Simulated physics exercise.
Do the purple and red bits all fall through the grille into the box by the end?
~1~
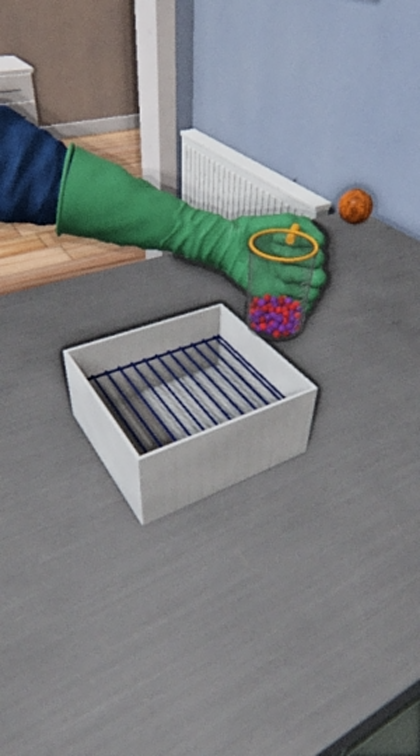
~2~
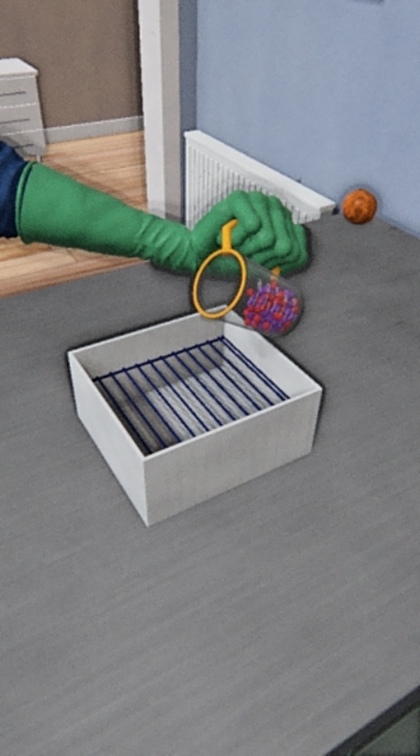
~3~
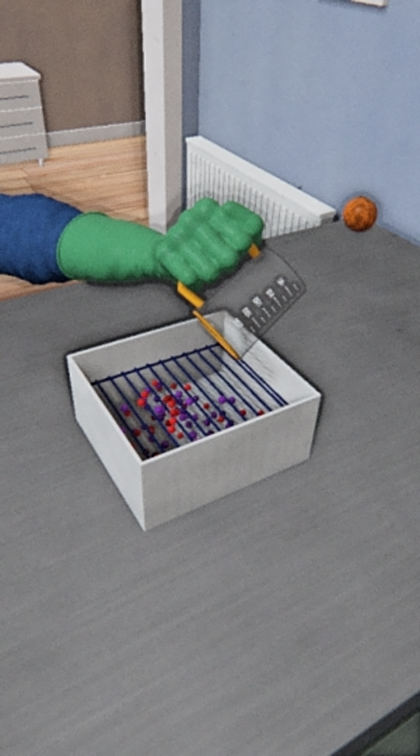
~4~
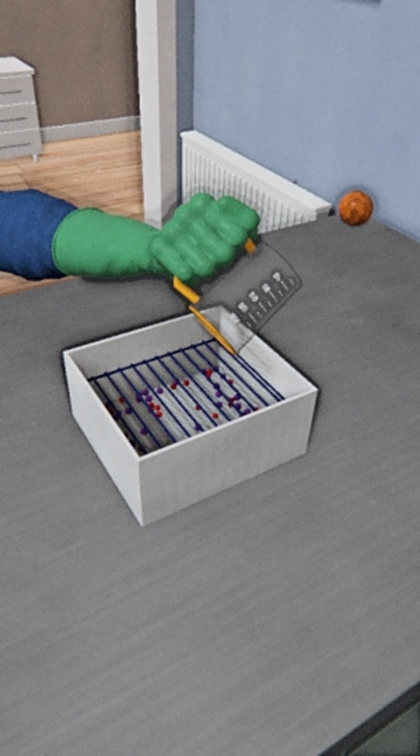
Yes, both the purple and the red bits pass between the wires and end up beneath the grille, with none left on top.
